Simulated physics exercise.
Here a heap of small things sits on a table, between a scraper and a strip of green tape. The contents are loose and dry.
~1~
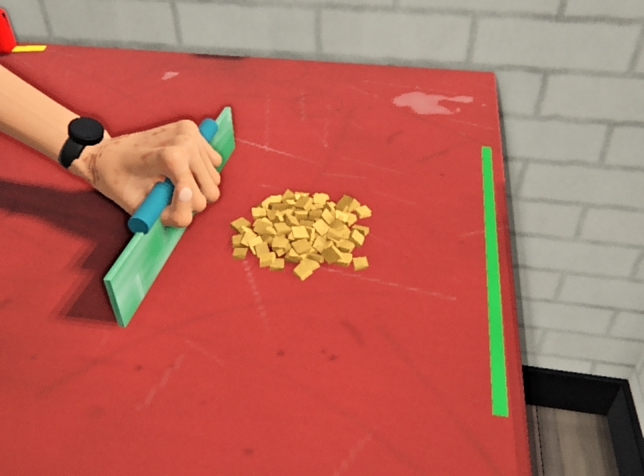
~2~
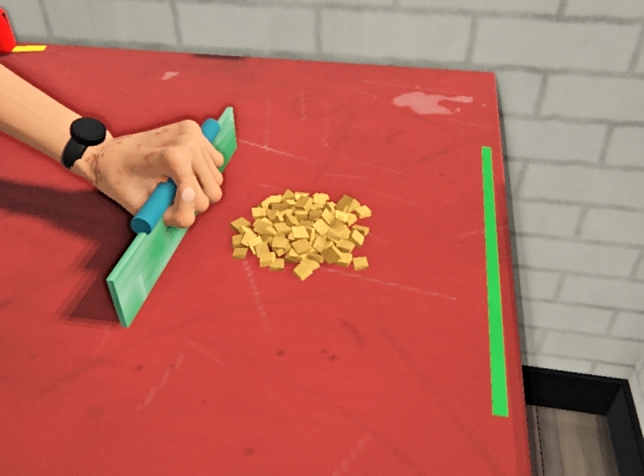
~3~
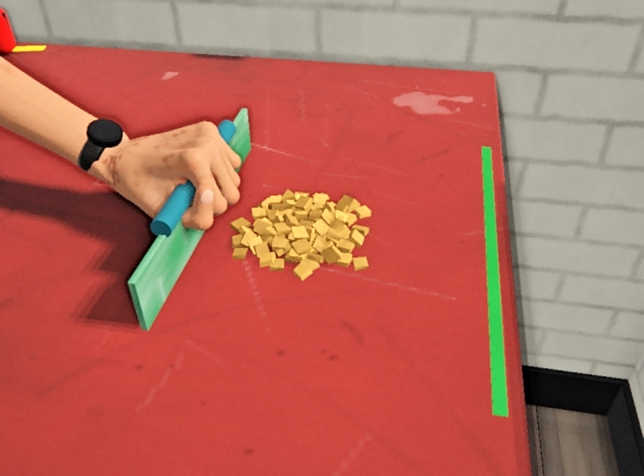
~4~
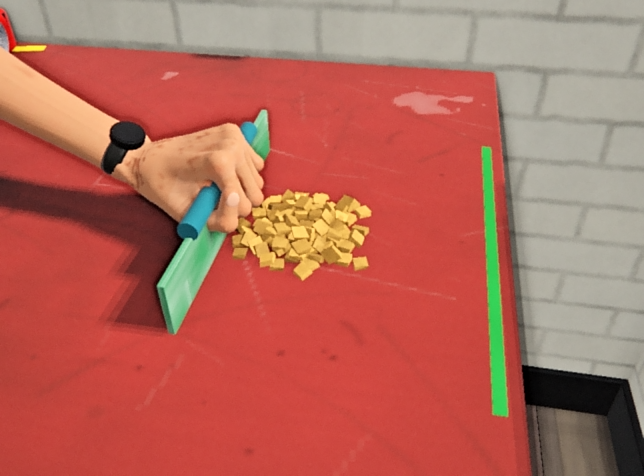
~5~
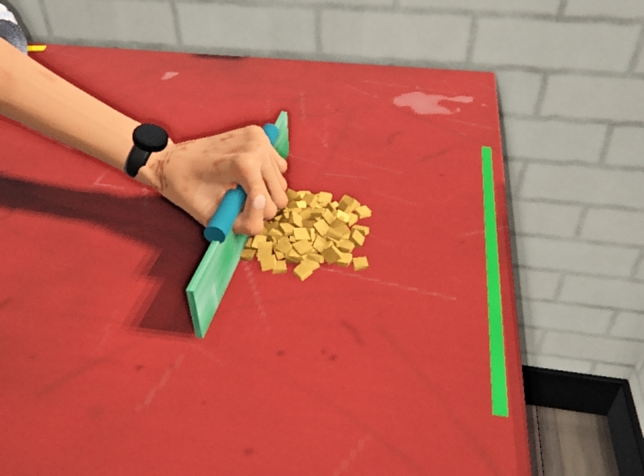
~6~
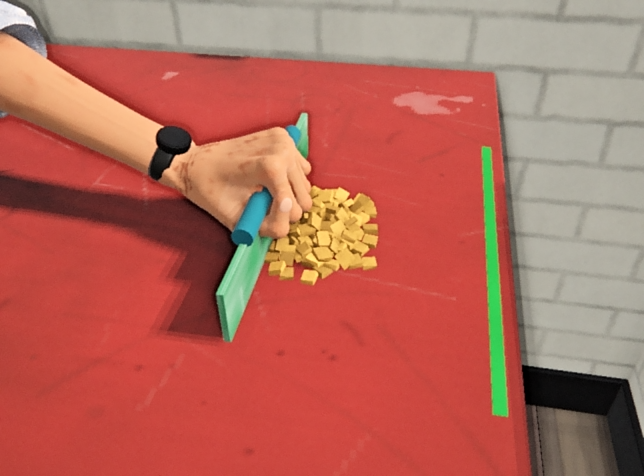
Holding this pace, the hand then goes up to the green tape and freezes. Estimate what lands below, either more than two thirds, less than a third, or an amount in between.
What is pushed off will surpass two thirds.
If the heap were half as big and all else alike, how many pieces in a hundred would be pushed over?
I'd say close to 90 per cent.
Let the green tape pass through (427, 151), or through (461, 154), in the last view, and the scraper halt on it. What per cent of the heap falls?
Roughly 0 and 50 percent, in that order.
Shortly afterwards, scraper still moving, near (389, 196); heap all on the table, its front near (477, 252).
Next, scraper stopped at the green tape; heap the bulk over the edge.
Some moments later, scraper stopped at the green tape; heap all but a few over the edge.
In the end, scraper stopped at the green tape; heap all but a few over the edge.
